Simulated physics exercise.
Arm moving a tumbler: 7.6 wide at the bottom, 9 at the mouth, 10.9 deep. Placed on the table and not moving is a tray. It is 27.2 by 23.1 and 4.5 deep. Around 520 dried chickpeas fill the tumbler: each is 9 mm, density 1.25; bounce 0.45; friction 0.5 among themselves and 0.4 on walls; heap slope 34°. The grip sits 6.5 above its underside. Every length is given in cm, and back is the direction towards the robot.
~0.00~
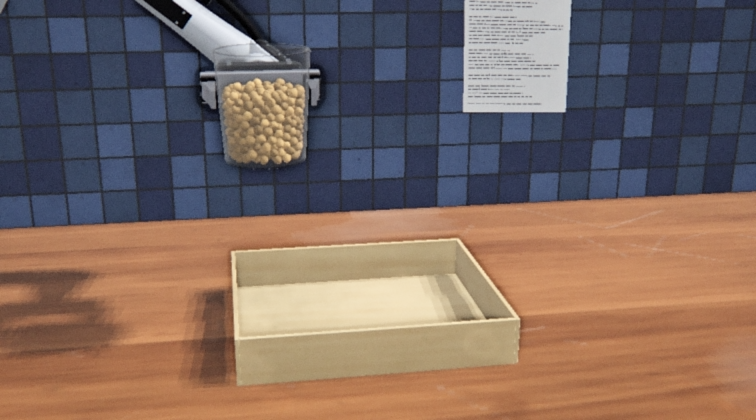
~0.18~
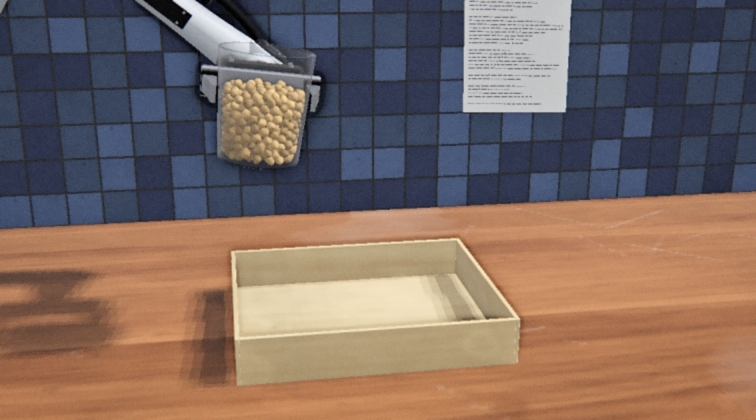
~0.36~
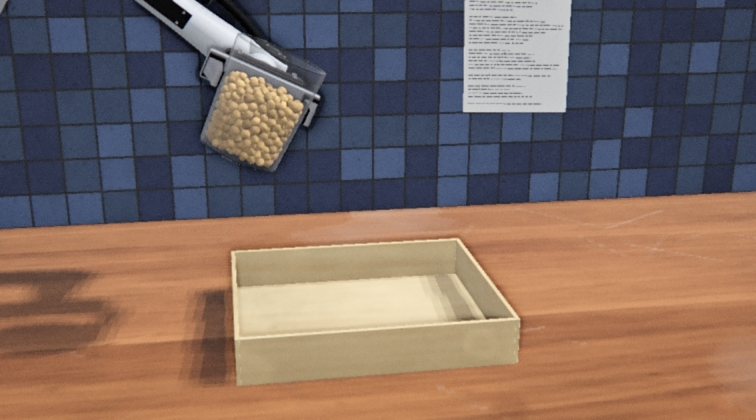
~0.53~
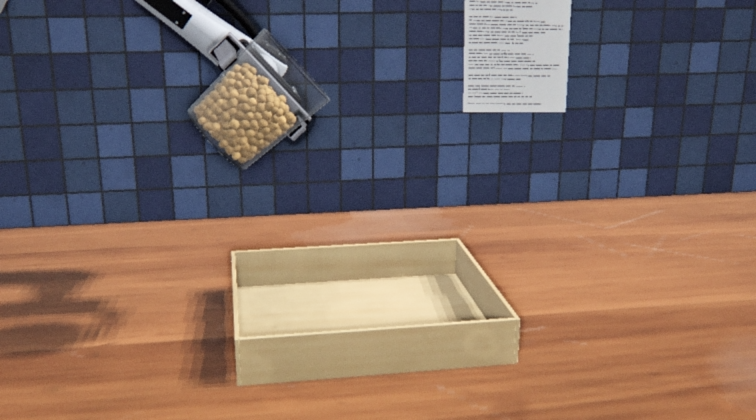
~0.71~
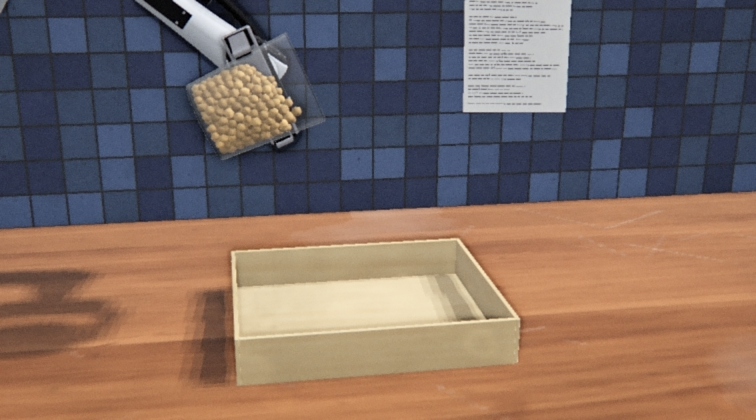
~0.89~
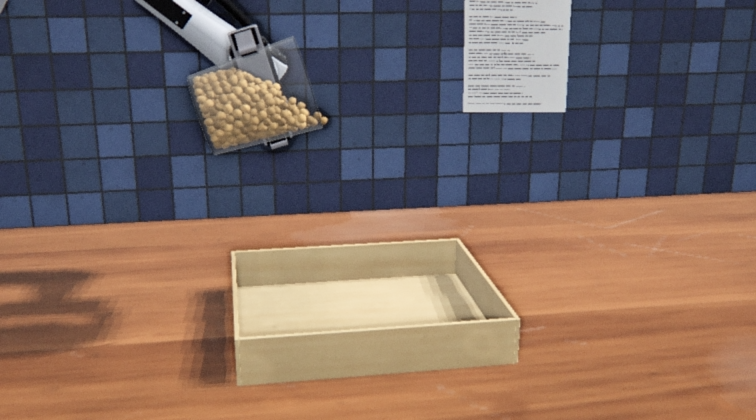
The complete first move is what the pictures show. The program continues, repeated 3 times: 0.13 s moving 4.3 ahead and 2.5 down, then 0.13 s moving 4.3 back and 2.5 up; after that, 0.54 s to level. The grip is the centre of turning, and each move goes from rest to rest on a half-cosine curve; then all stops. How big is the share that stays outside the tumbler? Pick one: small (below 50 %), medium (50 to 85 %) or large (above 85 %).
Small.
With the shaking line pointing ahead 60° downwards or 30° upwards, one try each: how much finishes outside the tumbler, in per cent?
First try some 10 %, second try some 75 %.
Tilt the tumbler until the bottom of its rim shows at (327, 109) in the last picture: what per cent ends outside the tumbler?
I'd put it at roughly 5 %.
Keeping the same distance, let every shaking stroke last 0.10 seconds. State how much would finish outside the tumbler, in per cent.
It would be some 40 %.
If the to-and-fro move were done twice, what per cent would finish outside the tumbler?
Estimate: Around 25 %.
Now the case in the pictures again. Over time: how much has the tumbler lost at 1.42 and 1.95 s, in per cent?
Taking the two times in order, I'd say 25 and then 35 per cent.
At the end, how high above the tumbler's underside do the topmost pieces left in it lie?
7.5 cm.
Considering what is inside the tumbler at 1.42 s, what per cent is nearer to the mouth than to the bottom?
About 45 percent.
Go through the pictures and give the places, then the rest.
The first picture shows the tumbler middle at (264, 107), level; upper third of the load around (263, 100), from x 225 to 300, top at y 85; 515 in the tumbler.
The second picture shows the tumbler middle at (263, 107), tilted 7° forward; upper third of the load around (260, 99), from x 225 to 300, top at y 85.
The third picture shows the tumbler middle at (259, 106), tilted 26° forward; upper third of the load around (252, 99), from x 210 to 300, top at y 75.
The fourth picture shows the tumbler middle at (256, 103), tilted 48° forward; upper third of the load around (245, 93), from x 200 to 290, top at y 65.
The fifth picture shows the tumbler middle at (254, 101), tilted 67° forward; upper third of the load around (240, 89), from x 195 to 295, top at y 70.
The sixth picture shows the tumbler middle at (253, 99), tilted 74° forward; upper third of the load around (233, 90), from x 195 to 325, top at y 70; 515 in the tumbler.
After 1.42 s, tilted 74° forward, highest piece 26 above the table; 394 in the tumbler, 76 in the tray, 45 in flight or on a rim.
After 1.95 s, tilted 36° forward, highest piece 27 above the table; 333 in the tumbler, 182 in the tray.
After 2.41 s, level, highest piece 27 above the table; 333 in the tumbler, 182 in the tray.
After 3.46 s, level, highest piece 27 above the table; 333 in the tumbler, 182 in the tray.
In the end, 333 in the tumbler, 182 in the tray. That is 35 % outside the tumbler.
